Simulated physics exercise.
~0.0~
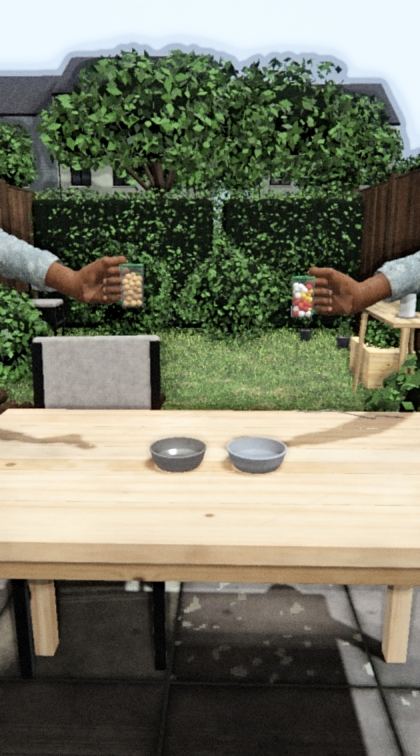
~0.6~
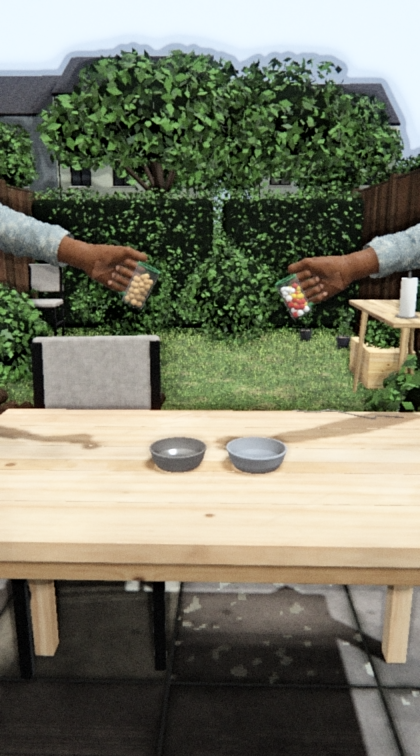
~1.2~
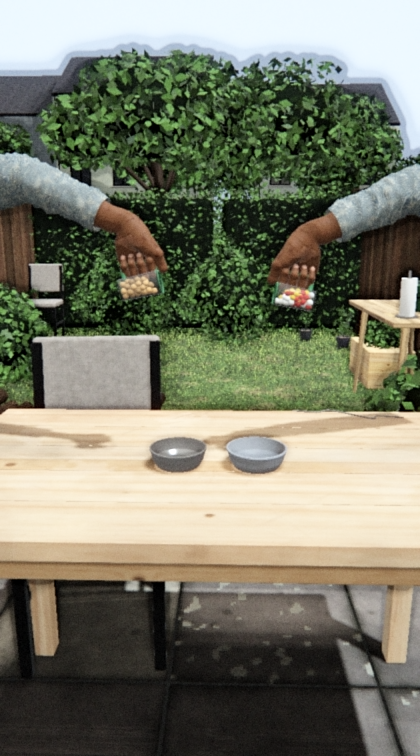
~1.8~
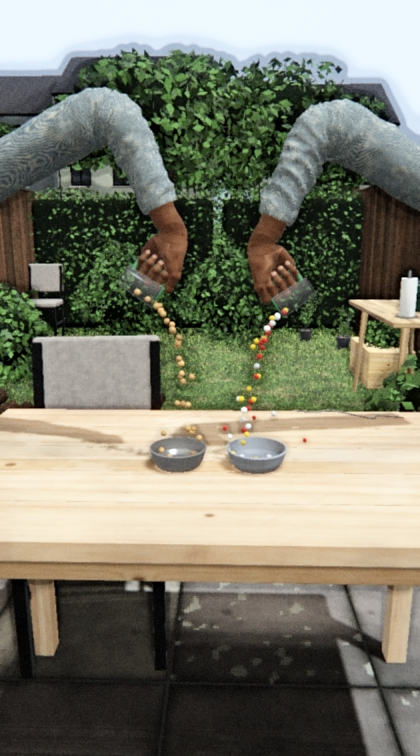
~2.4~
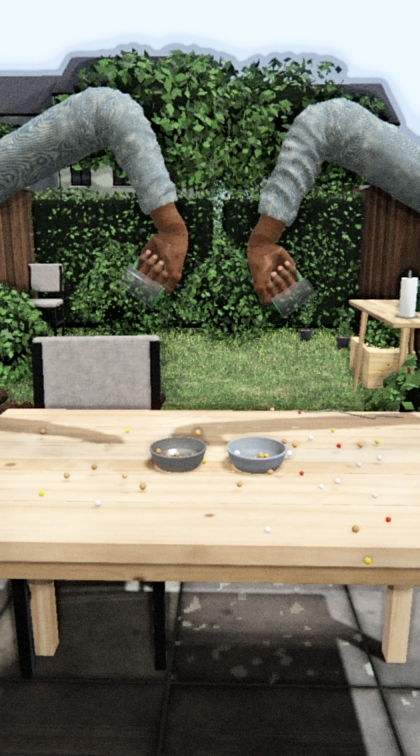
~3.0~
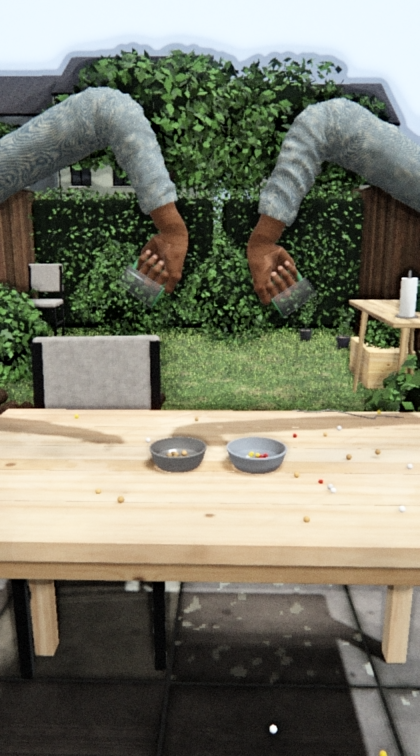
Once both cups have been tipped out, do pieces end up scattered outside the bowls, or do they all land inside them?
Pieces end up scattered outside the bowls on both the left and the right, with only some of them resting inside each bowl.
In a back garden with a leafy hedge and trees, a still, front-on view takes in a pale wooden table holding two small grey bowls. Two hands in grey sleeves reach in from left and right, one holding a clear cup of tan pieces, the other a clear cup of white, red and yellow ones. The hands move inward and tip the cups over until they are upside down. The pieces stream down, some landing in the bowls and many bouncing across the tabletop. At the end the emptied cups stay upturned, with pieces in both bowls and others scattered around.
